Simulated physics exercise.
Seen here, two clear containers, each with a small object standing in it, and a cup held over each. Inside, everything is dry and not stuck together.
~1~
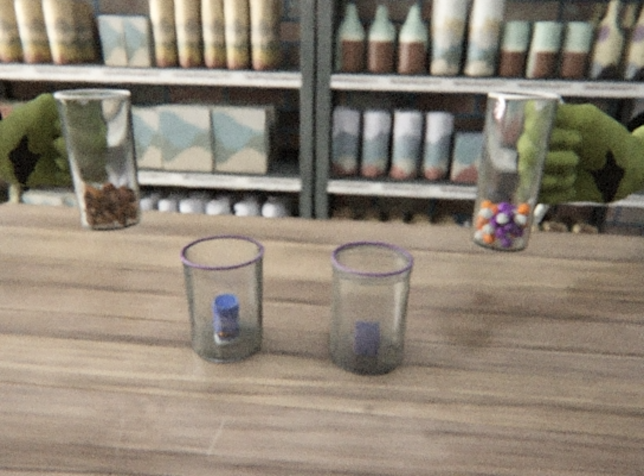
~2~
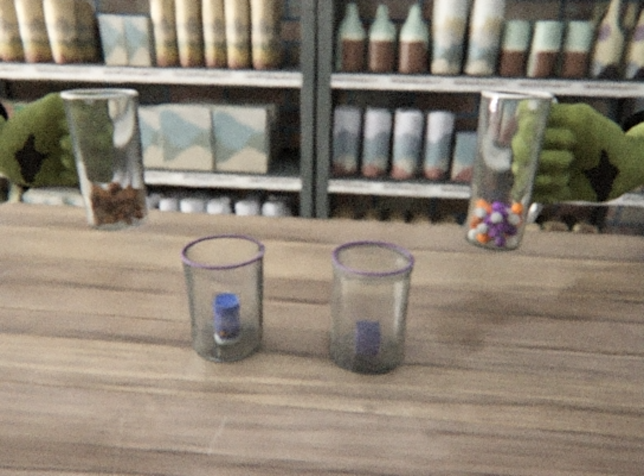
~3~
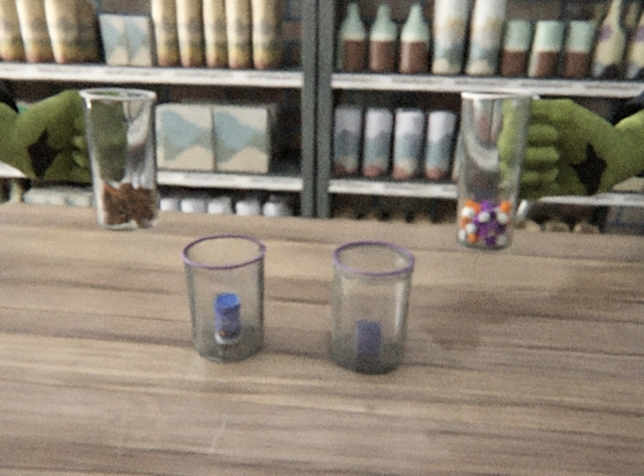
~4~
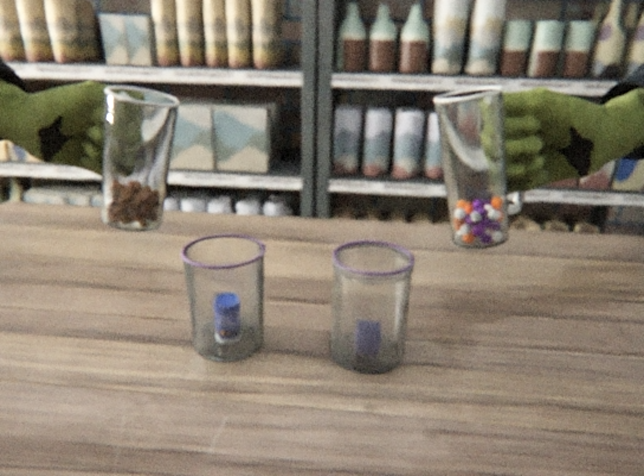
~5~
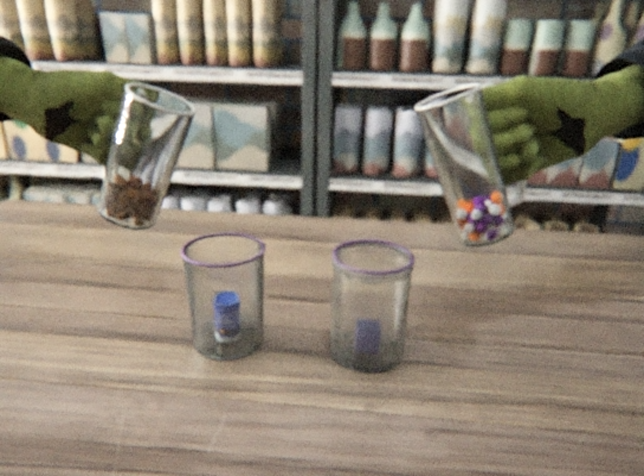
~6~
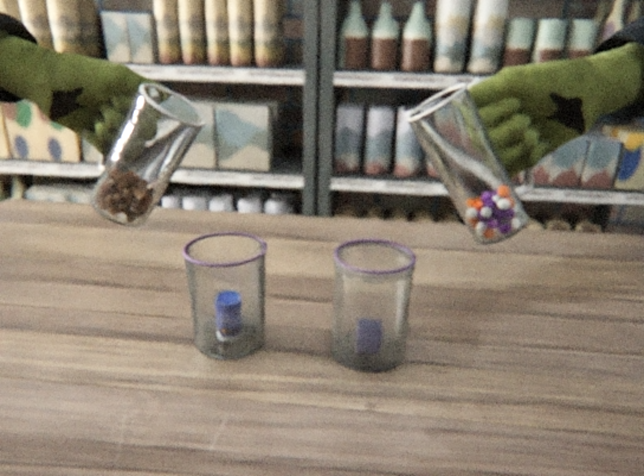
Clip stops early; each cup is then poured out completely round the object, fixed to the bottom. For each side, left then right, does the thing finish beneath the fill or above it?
Going left to right: Left thing - above the fill, right thing - above the fill.
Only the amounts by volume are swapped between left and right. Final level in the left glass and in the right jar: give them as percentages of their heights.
On the left 20 per cent, on the right 20 per cent.
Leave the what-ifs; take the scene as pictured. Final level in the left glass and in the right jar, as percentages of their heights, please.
Near 25 on the left, 15 on the right.
Then, 0.40 s later than the last frame, left glass empty, all of its cupful still in the cup; right jar empty, all of its cupful still in the cup.
Then, 0.83 s later than the last frame, left glass empty, all of its cupful still in the cup; right jar empty, all of its cupful still in the cup.
Then, 1.34 s later than the last frame, left glass nearly empty, none of its cupful still in the cup; right jar nearly empty, none of its cupful still in the cup.
When it is over, left glass a quarter full (surface near (229, 313)), nothing beside it; right jar nearly empty (surface near (369, 332)), nothing beside it; the left thing is still showing; the right thing is still showing.
